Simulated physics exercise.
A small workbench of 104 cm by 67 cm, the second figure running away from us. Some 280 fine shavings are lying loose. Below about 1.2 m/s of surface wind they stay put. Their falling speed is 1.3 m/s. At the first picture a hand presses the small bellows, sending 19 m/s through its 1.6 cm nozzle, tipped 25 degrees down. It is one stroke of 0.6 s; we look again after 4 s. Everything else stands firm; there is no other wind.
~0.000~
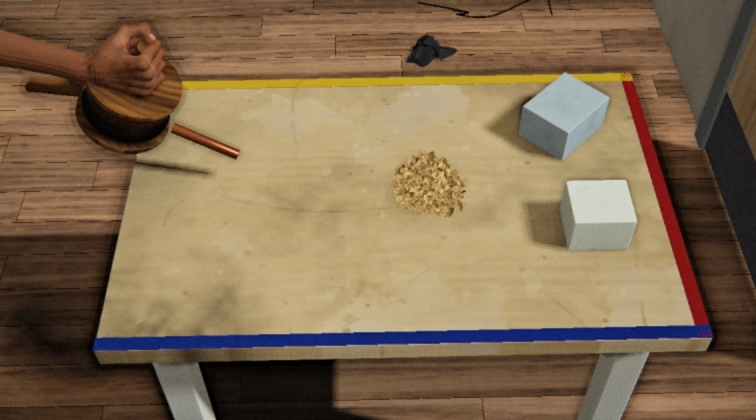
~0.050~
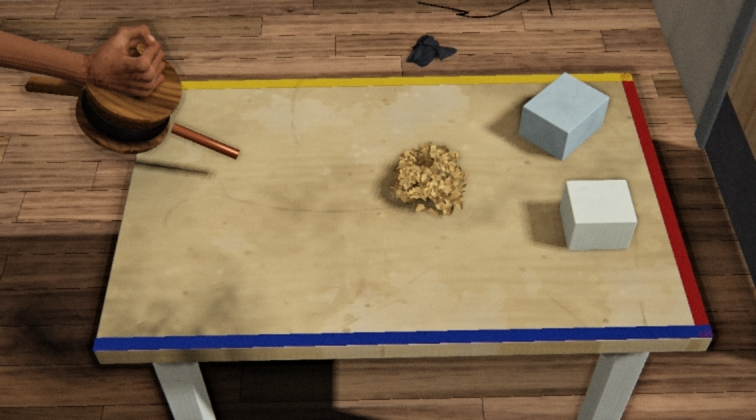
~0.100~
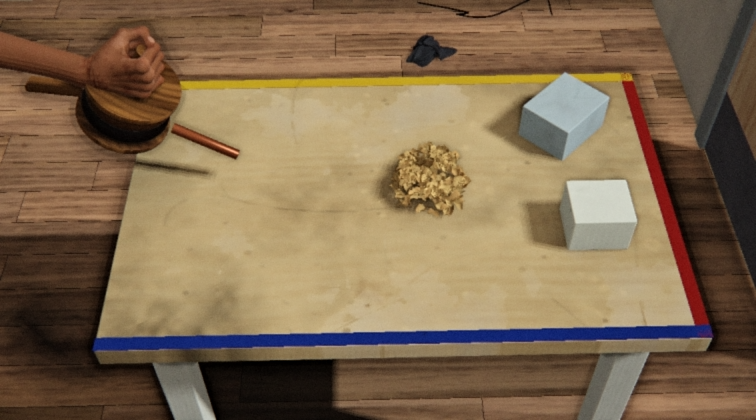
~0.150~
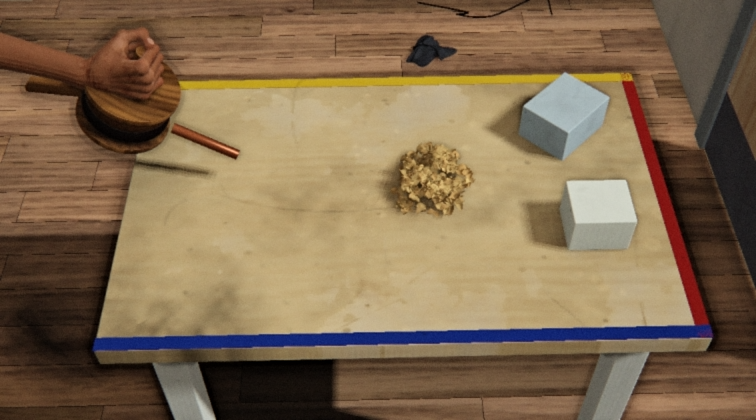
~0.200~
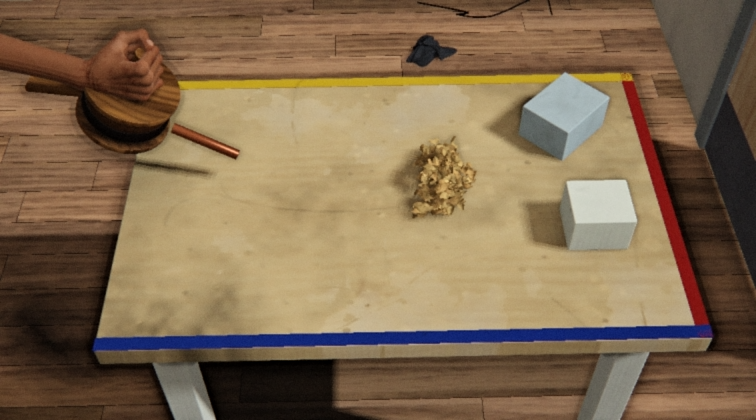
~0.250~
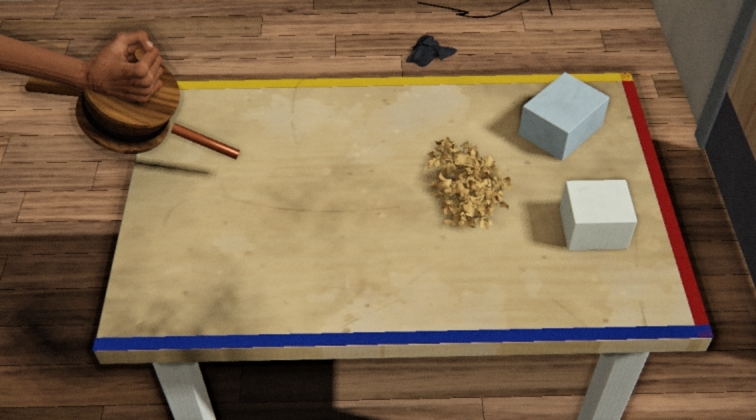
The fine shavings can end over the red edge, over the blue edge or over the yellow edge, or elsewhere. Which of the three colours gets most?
The biggest group is at the red one.
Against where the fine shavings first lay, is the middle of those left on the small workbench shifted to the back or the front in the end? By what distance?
To the front, by about 5 cm.
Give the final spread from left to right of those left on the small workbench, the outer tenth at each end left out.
Roughly 20 cm.
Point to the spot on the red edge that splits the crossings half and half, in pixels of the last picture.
At about (665, 184).
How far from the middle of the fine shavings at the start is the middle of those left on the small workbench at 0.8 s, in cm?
About 25 cm.
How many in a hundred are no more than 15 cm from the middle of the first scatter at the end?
About 0 %.
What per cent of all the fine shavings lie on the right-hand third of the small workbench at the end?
Some 50 per cent.
After 0.8 s, 51 % are still on the top, 45 % are over the red edge, 0 % over the yellow edge and 4 % over the blue edge; the middle of those left on the top is near (562, 199).
After 1.3 s, 48 % are still on the top, 48 % are over the red edge, 0 % over the yellow edge and 5 % over the blue edge; the middle of those left on the top is near (561, 209).
After 2.2 s, 48 % are still on the top, 48 % are over the red edge, 0 % over the yellow edge and 5 % over the blue edge; the middle of those left on the top is near (561, 209).
After 4.0 s, at the end, 48 % are over the red edge, 0 % over the yellow edge and 5 % over the blue edge; the middle of those left on the top is near (561, 209).
